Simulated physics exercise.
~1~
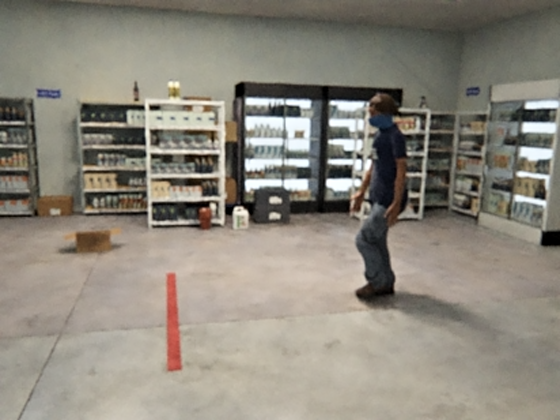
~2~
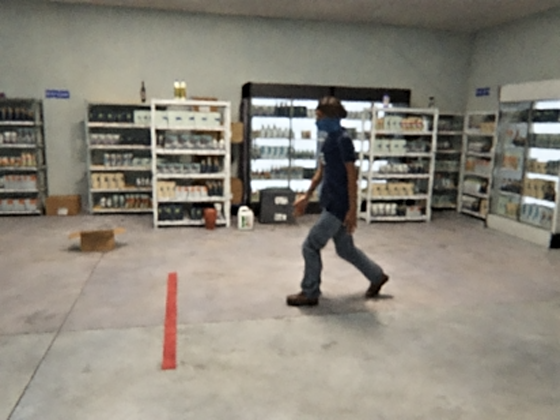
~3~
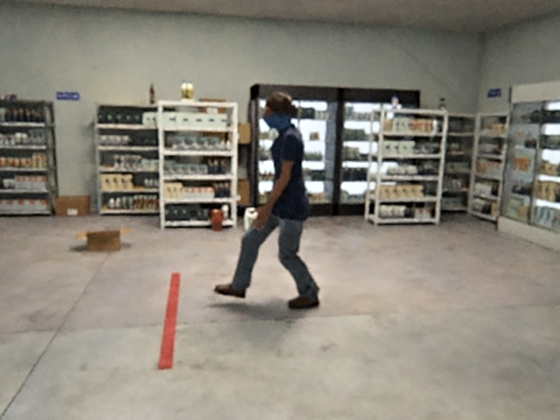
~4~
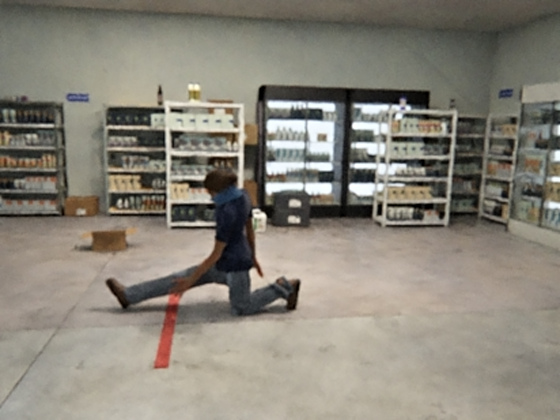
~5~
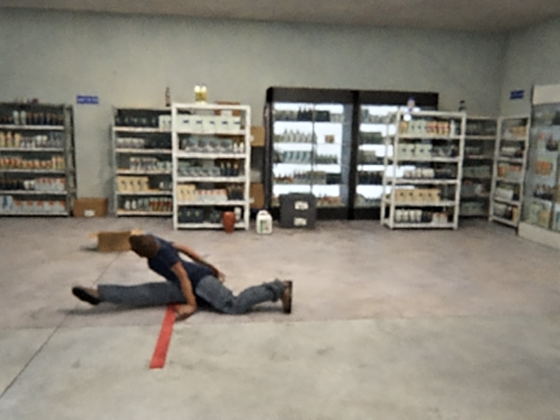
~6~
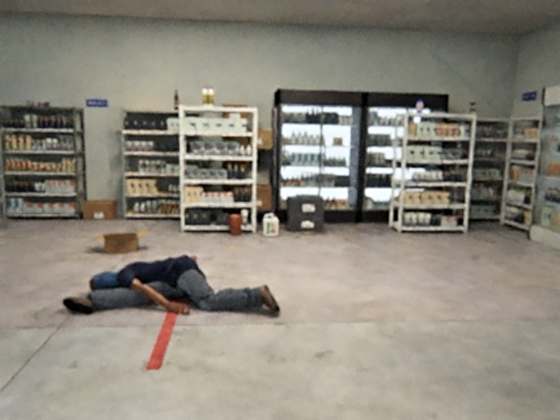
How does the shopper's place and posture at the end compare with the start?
At the start the shopper is upright on the right side of the view, well clear of the red strip. At the end the shopper lies on the floor on the left side, stretched across the strip.
